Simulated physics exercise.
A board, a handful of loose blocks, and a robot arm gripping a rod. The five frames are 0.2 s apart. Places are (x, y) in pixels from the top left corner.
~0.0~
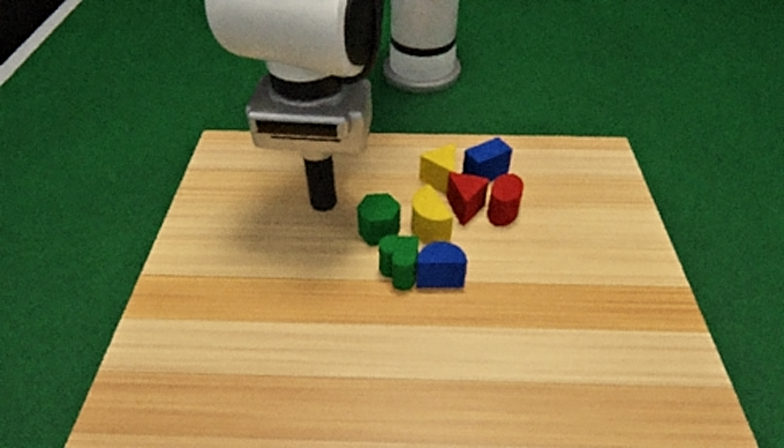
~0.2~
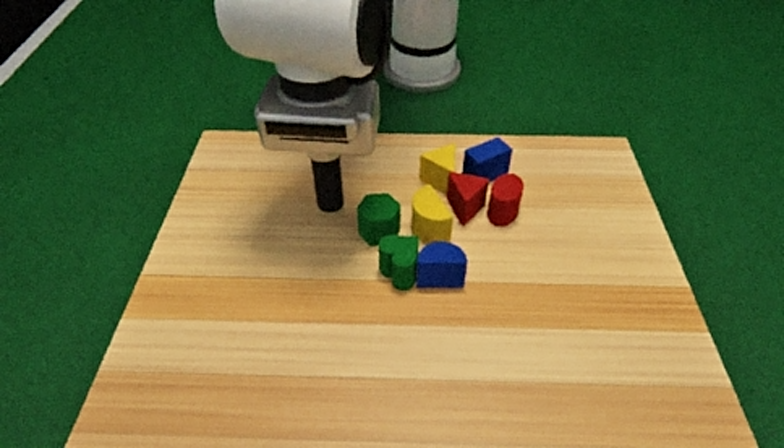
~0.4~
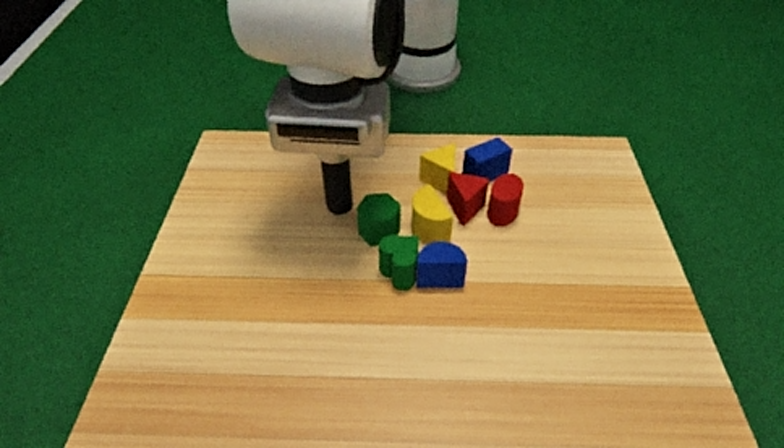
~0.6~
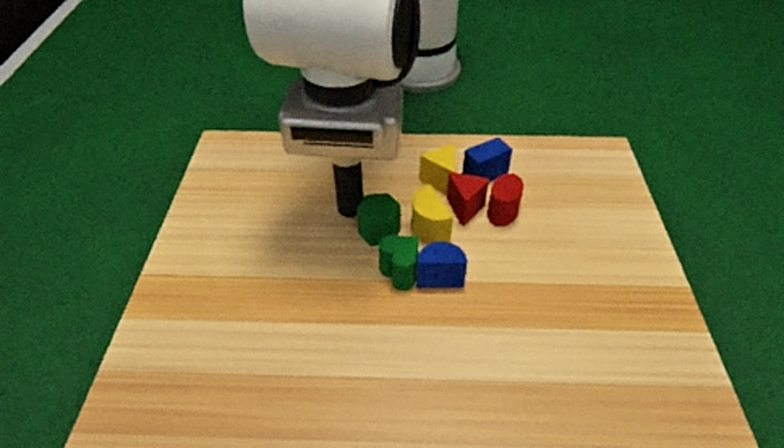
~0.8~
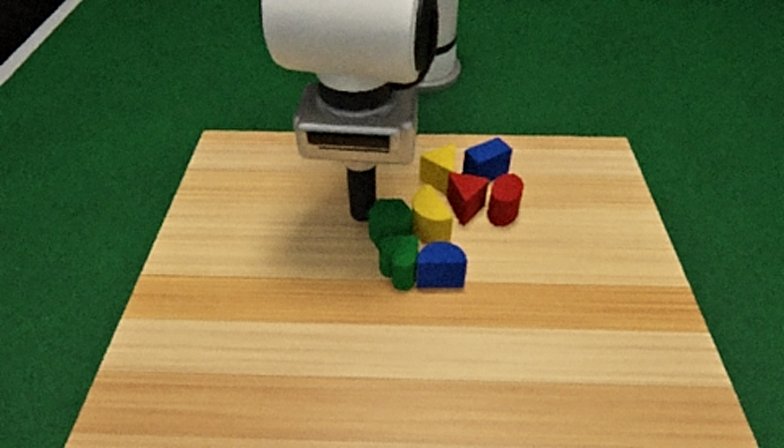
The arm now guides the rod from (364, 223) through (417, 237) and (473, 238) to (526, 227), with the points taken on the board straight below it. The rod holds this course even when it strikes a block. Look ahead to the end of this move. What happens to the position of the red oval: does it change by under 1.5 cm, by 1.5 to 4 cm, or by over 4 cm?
It falls in the over 4 cm band.
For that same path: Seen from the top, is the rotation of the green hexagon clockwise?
Going by the path, yes.
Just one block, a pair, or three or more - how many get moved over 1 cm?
Three or more blocks.
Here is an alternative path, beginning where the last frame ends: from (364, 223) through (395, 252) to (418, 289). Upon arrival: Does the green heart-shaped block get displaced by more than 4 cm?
In short: Yes.
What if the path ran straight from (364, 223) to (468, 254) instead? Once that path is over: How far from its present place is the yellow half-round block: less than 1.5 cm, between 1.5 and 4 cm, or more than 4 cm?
If I had to pick, the yellow half-round block travels beyond 4 cm here.
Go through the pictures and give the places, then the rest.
Rod's lower end at (324, 203); green hexagon at (379, 206); yellow half-round block at (430, 203); blue half-round block at (442, 253); red triangular block at (468, 183); red oval at (508, 186), in the first frame.
Rod at (331, 204); blocks still, in the second frame.
Rod at (340, 206); blocks still, in the third frame.
Rod at (351, 208); blocks still, in the fourth frame.
Rod at (364, 213); green hexagon at (390, 211); yellow half-round block at (430, 203); blue half-round block at (442, 253); red triangular block at (468, 183); red oval at (508, 186), in the fifth frame.
What follows on the original path. One third of the way, rod at (418, 226); green hexagon at (438, 234), turned 40° clockwise; yellow half-round block at (448, 203), turned 30° anticlockwise; blue half-round block at (450, 261).
Two thirds of the way, rod at (475, 227); green hexagon at (453, 240), turned 65° clockwise; yellow half-round block at (504, 201), turned 40° anticlockwise; blue half-round block at (454, 270); red triangular block at (485, 177), turned 55° anticlockwise; red oval at (518, 181), turned 35° anticlockwise.
At the end, rod at (529, 216); green hexagon at (453, 240), turned 65° clockwise; yellow half-round block at (552, 186), turned 65° anticlockwise; blue half-round block at (454, 270); red triangular block at (494, 173), turned 85° anticlockwise; red oval at (536, 167), turned 110° anticlockwise.
